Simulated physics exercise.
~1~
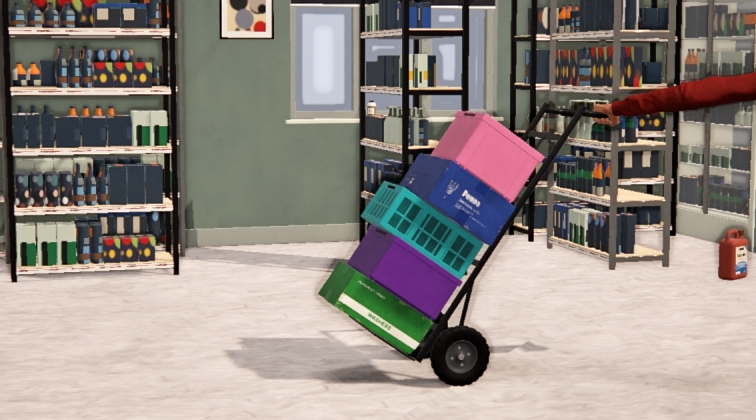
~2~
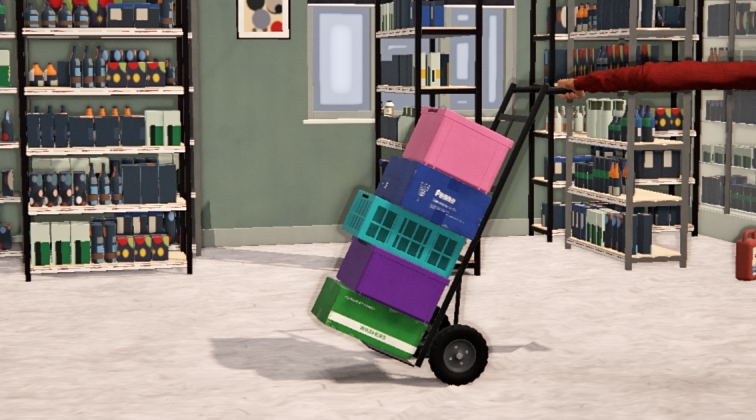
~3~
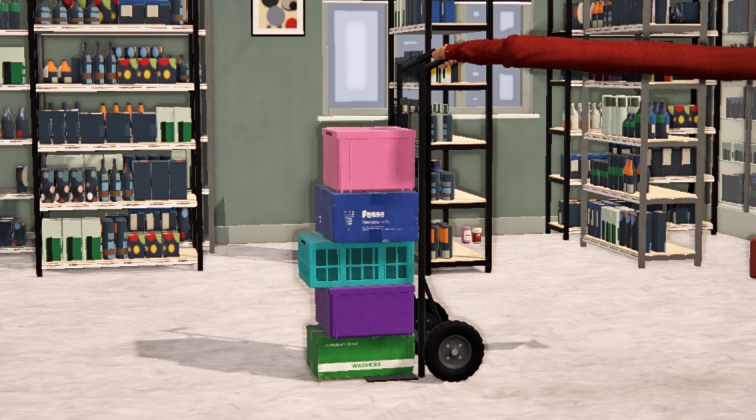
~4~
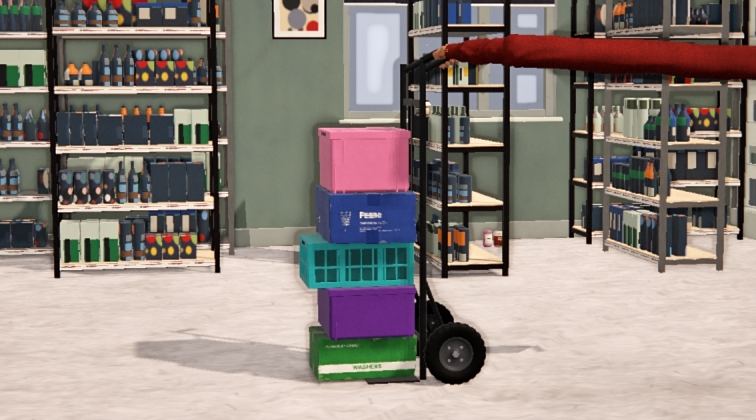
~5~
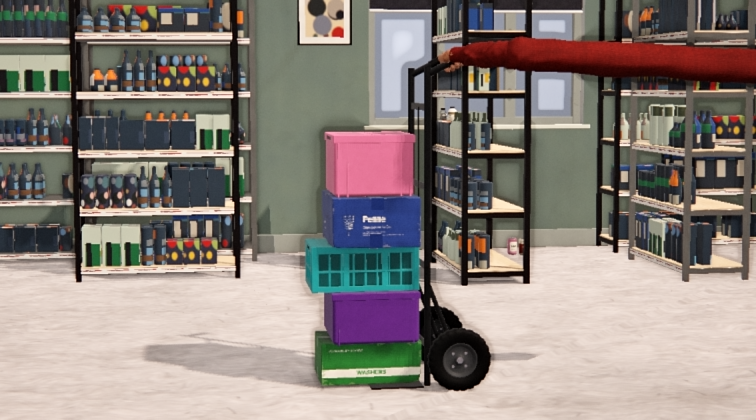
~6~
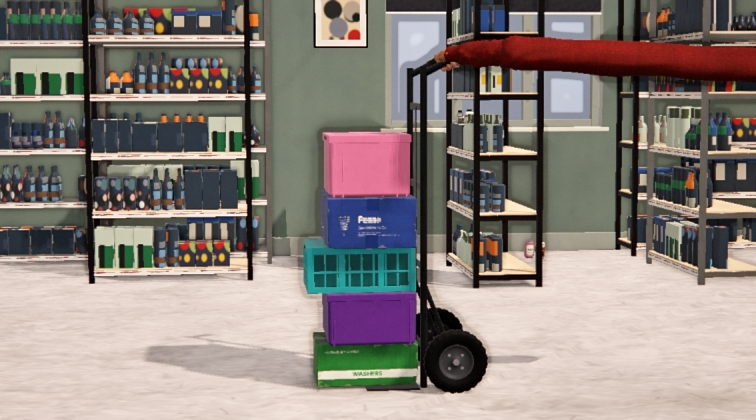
In a storeroom with a pale floor, green walls and shelves full of bottles and boxes, a two-wheeled hand truck is seen from the side. It leans back to the right under five stacked containers, green at the bottom, then purple, turquoise, blue and pink on top. A red-sleeved arm reaching in from the right holds the handle and swings the truck forward until it stands upright. The stack tips up with it and settles, slightly uneven. The view drifts gently sideways, and at the end all five remain stacked, the hand still at the handle.
